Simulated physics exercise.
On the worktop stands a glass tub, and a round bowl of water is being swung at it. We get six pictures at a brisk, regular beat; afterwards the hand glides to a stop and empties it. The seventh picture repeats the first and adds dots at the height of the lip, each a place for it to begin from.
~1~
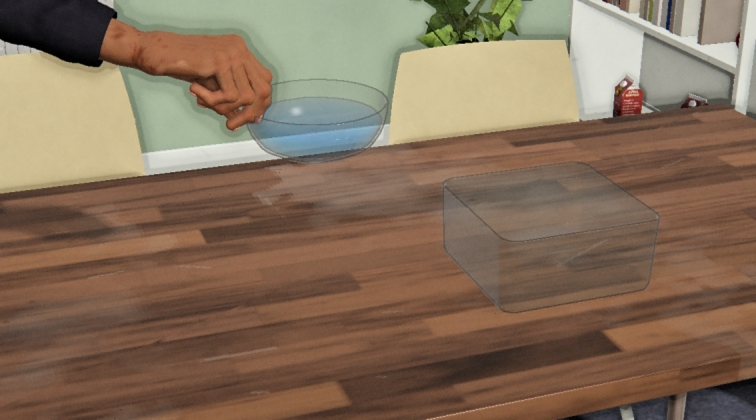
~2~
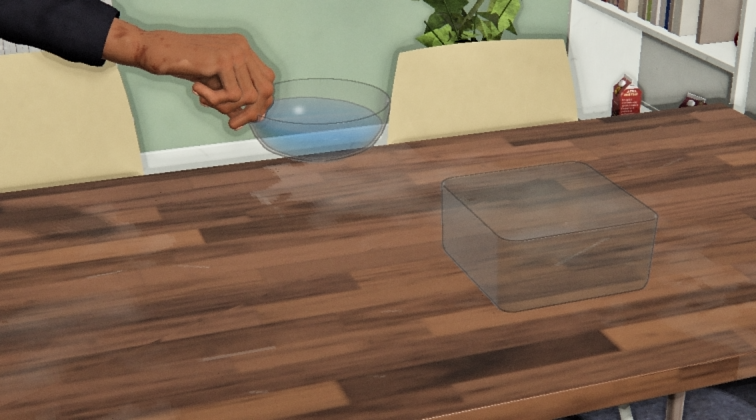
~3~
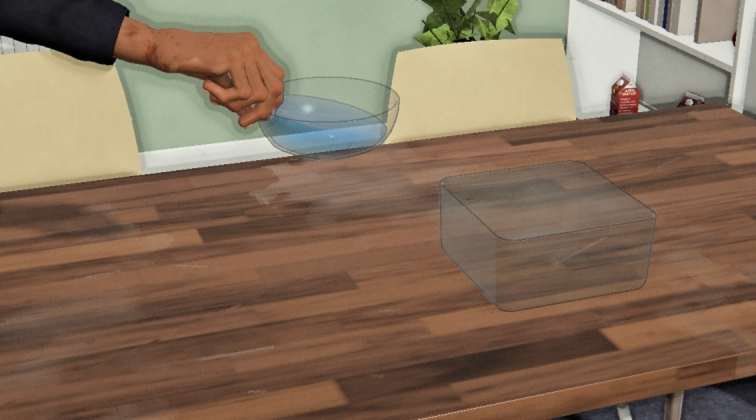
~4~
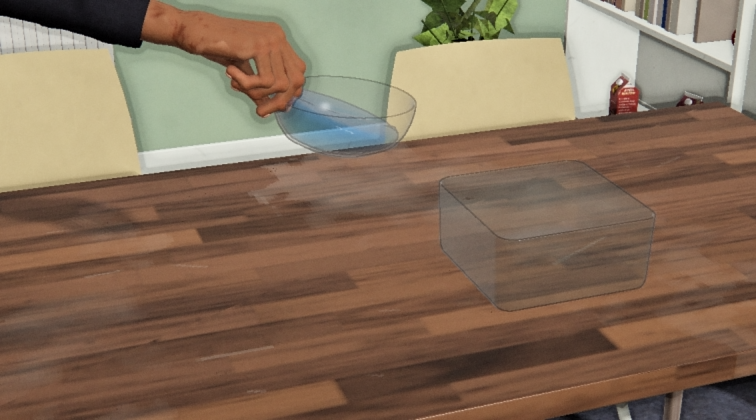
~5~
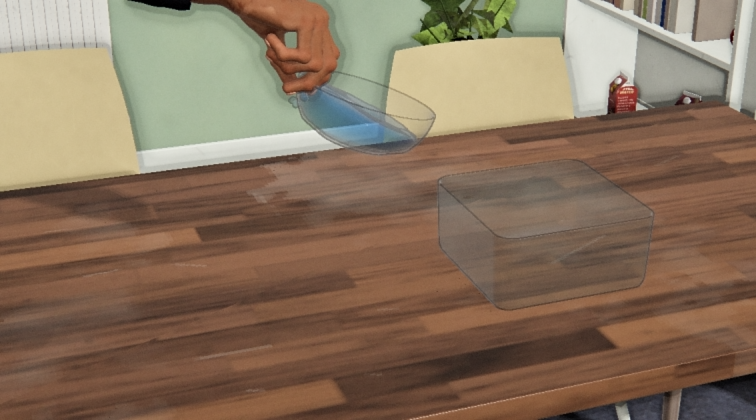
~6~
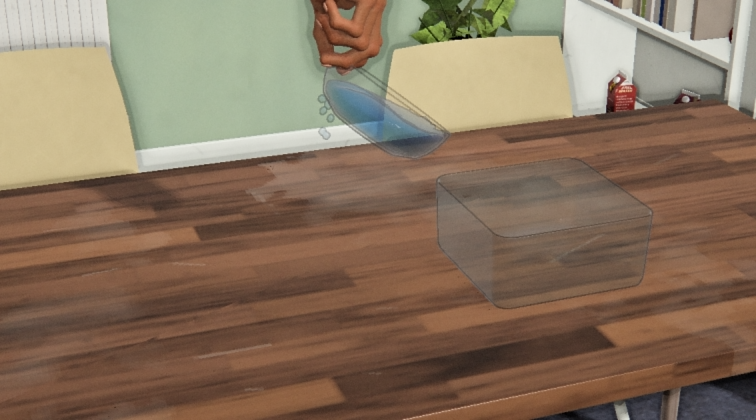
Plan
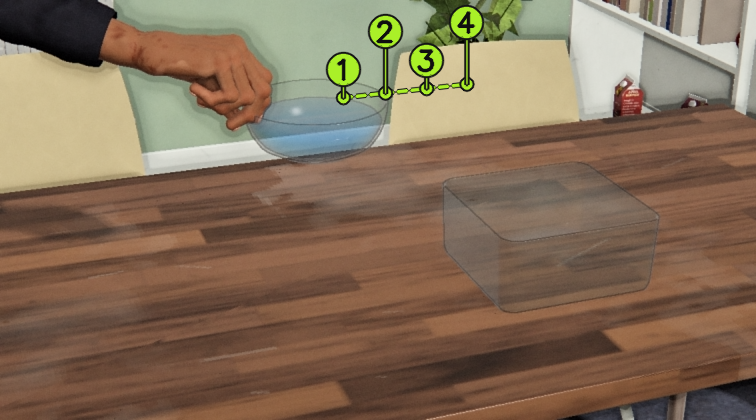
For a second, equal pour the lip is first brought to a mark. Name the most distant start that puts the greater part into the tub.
Go for 1.
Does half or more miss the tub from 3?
No, that is safe.
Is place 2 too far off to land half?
No.
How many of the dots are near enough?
All of them.
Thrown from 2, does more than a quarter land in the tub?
Yes.
On the marked copy, 1 at (343, 97); 2 at (385, 93); 3 at (426, 88); 4 at (466, 84).
With 1, about 63 % lands in the tub, 20 % falls short and 17 % goes beside or beyond.
With 2, about 76 % lands in the tub, 11 % falls short and 14 % goes beside or beyond.
With 3, about 85 % lands in the tub, 8 % falls short and 7 % goes beside or beyond.
With 4, about 69 % lands in the tub, 3 % falls short and 28 % goes beside or beyond.
